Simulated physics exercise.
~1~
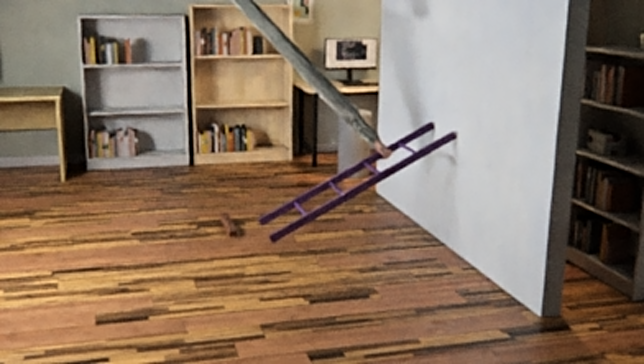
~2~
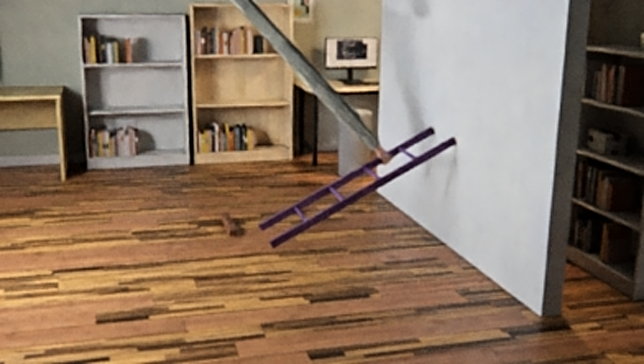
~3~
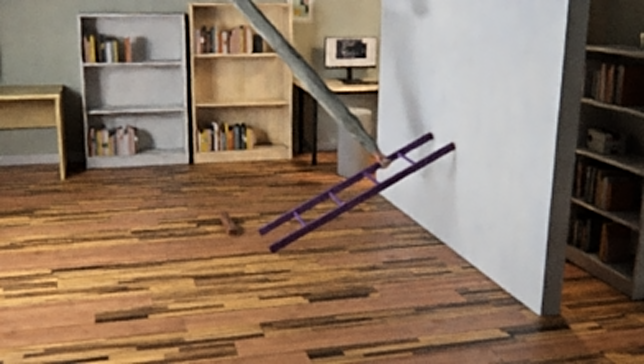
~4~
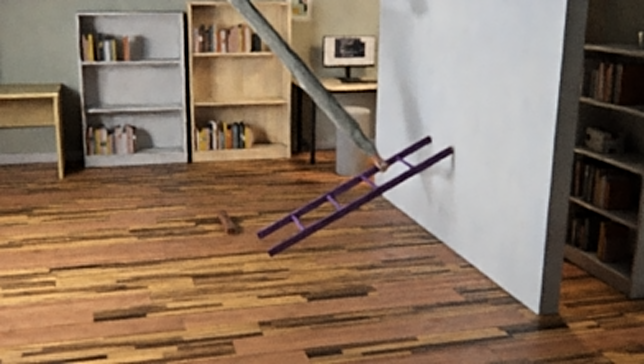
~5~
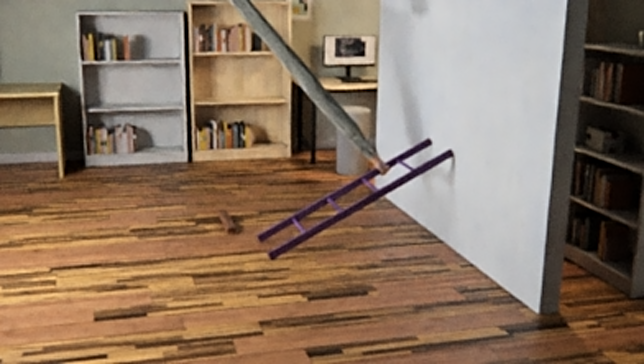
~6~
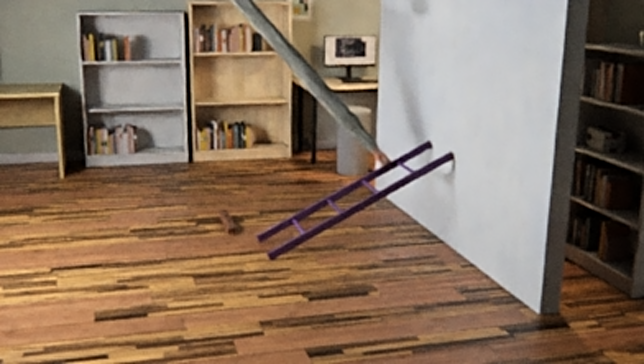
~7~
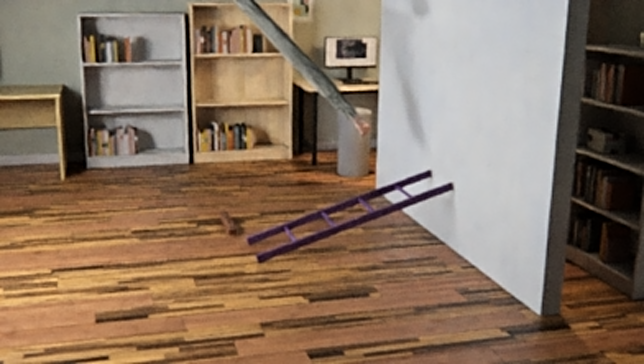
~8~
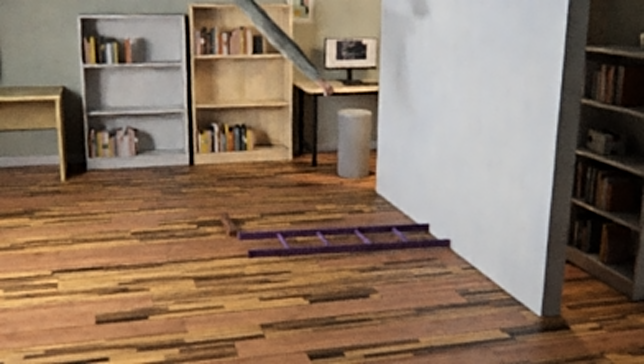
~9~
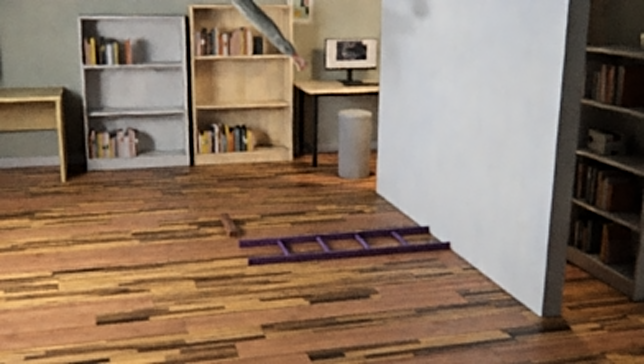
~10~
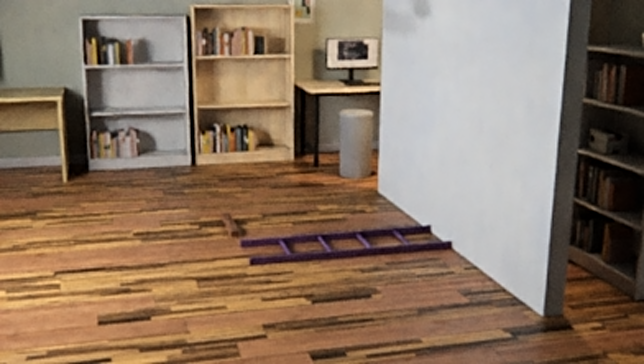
A purple ladder leans at a low slant against a pale wall on the right of a room with a streaky wooden floor, seen from slightly above by a gently swaying camera. Behind it stand grey and light wood bookcases, a desk with a monitor and a grey bin, and a small brown piece lies on the floor to the left. A long arm reaches down from the top and holds the ladder as it lowers a little. The hand lets go and draws back. The ladder's feet slide left, its top drops down the wall, and it ends flat on the floor.
